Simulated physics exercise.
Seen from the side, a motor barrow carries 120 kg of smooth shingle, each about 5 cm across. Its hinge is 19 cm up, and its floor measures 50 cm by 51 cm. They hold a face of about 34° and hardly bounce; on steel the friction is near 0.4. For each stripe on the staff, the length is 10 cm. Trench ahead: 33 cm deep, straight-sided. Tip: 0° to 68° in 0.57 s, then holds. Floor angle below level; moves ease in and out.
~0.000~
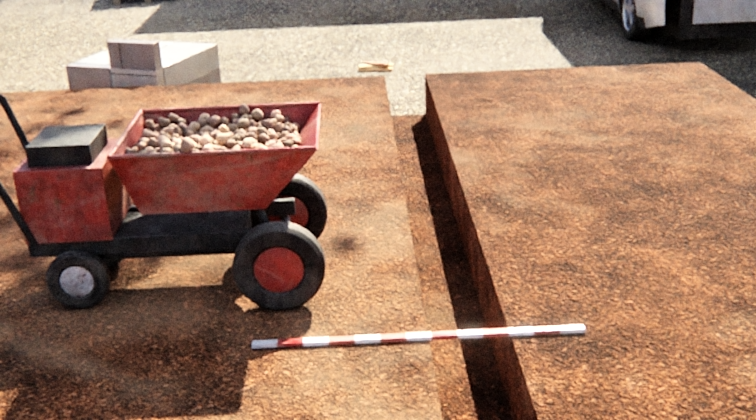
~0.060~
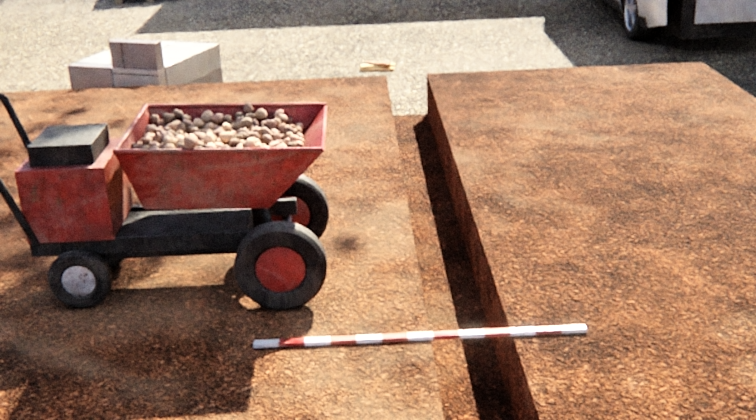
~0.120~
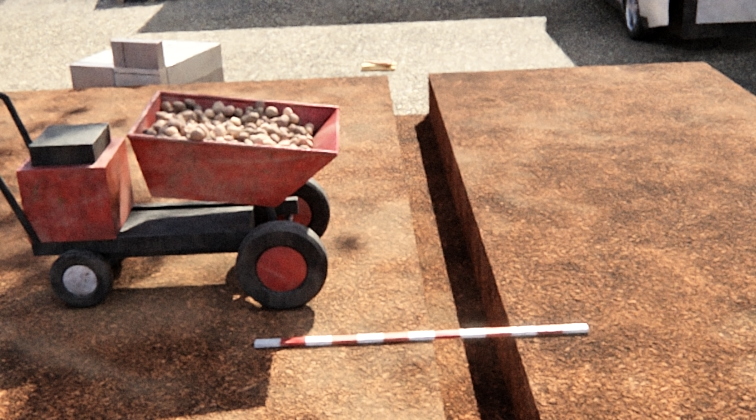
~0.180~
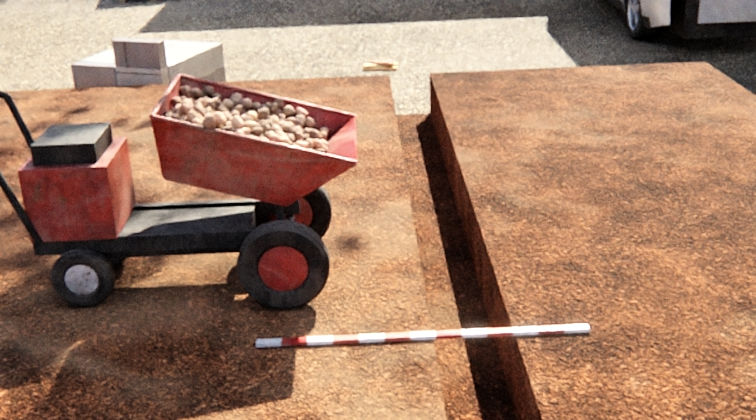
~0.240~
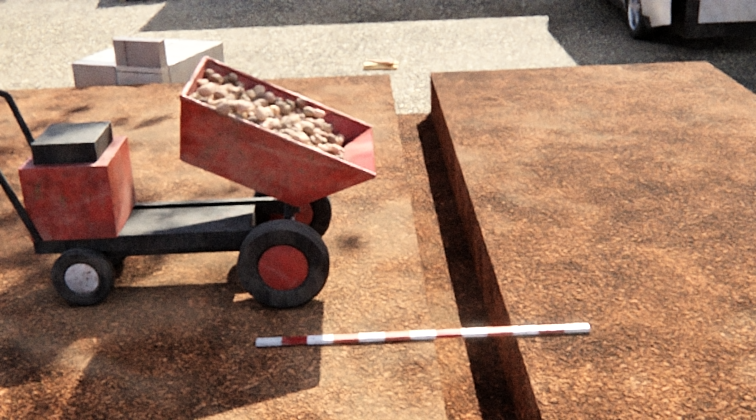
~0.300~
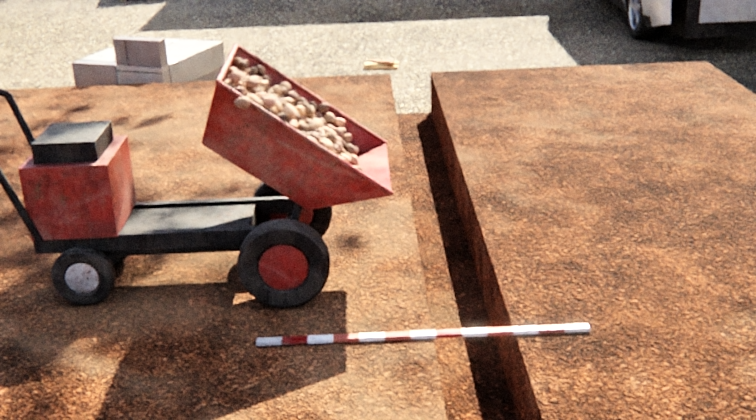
A red motor barrow standing beside a straight-sided trench, its skip of smooth stones tilting steadily steeper down towards the right.
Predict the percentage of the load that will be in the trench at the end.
Predicted: Roughly 73 %.
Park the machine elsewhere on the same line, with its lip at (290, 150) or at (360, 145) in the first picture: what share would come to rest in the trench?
Roughly 90 percent for the first, and 35 percent for the second.
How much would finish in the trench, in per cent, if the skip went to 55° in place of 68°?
It comes out at about 65 percent.
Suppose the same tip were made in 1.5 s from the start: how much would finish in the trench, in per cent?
Something close to 95 per cent.
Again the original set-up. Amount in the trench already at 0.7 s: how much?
Roughly 30% by that time.
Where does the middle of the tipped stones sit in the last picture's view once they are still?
The tipped stones centre close to (474, 313).
After 0.4 s the floor is at 58°; 100 % in the skip; the foremost stones are at (395, 197).
After 0.7 s the floor is at 68°; 69 % in the skip, 1 % short of the trench, 31 % in the trench; the foremost stones are at (493, 275).
After 1.0 s the floor is at 68°; 11 % in the skip, 62 % in the trench, 27 % past the trench; the foremost stones are at (675, 262).
After 3.0 s the floor is at 68°; 0 % in the skip, 73 % in the trench, 27 % past the trench; the foremost stones are past the picture's edge.
